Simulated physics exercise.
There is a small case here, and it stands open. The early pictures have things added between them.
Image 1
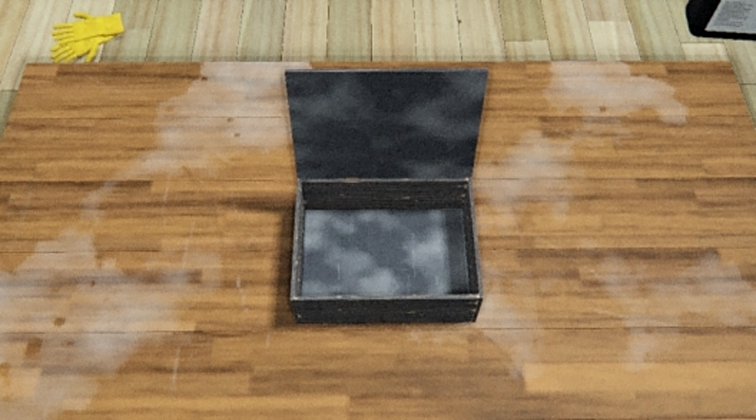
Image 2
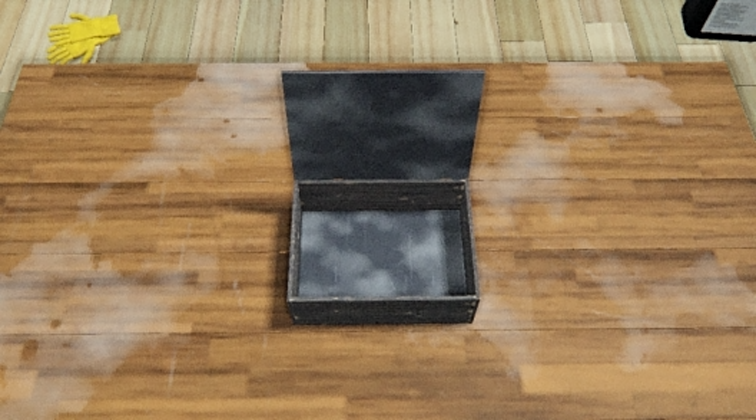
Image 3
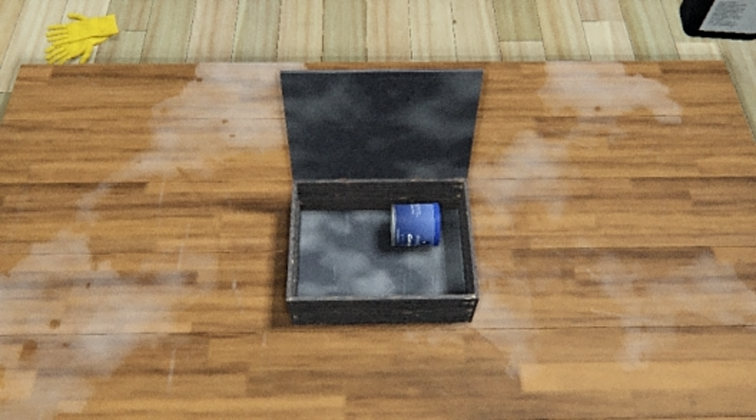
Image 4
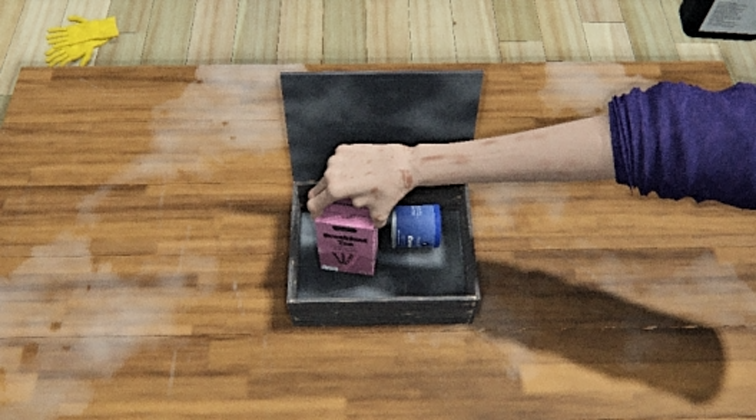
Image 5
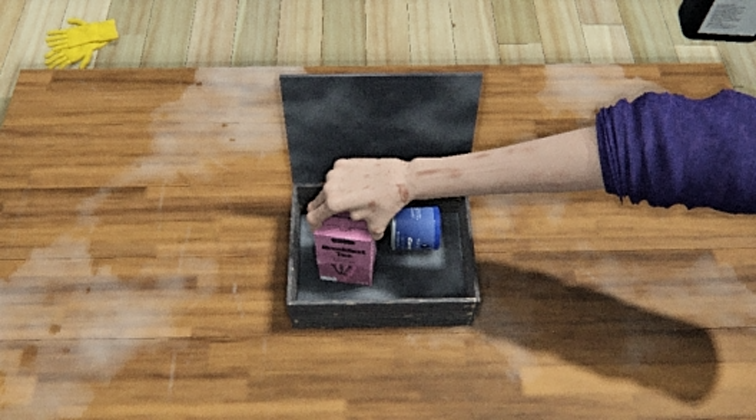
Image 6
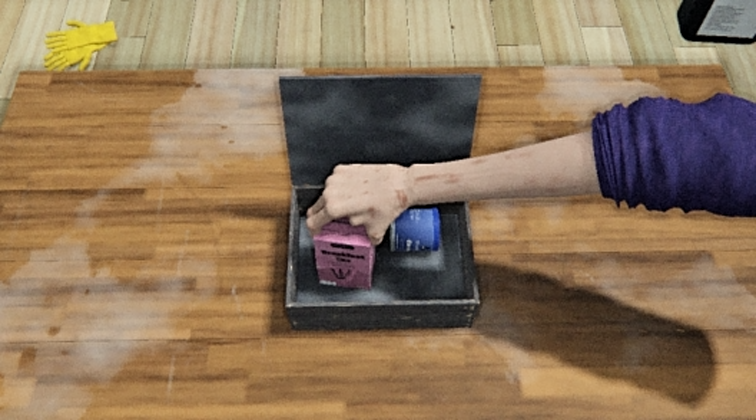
A wooden tabletop with pale smudges is seen from above at an angle, with light floorboards beyond it and the view staying almost still. An open black case sits in the middle, yellow gloves lie at the upper left, and a dark object is at the upper right. A blue tin appears inside the case, then a purple-sleeved arm from the right lowers a pink carton slightly beside it.
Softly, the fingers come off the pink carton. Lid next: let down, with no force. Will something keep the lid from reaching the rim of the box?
Yes, it stays propped open.
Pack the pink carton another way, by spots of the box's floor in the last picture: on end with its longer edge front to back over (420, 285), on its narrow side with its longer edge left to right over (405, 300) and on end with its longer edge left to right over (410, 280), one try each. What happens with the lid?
On the first attempt the lid can't come down, on the second it drops into place, and on the third it can't come down.
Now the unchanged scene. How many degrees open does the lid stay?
It stays some 35° above the rim.
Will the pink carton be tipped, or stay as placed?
Observation: It keeps the set orientation.
Then, 1.40 s on from there, lid 70° above the rim.
Then, 1.70 s on from there, lid 43° above the rim.
In the end, lid 36° above the rim; both unmoved. At the end, from the last picture's camera, pink carton near (346, 252).
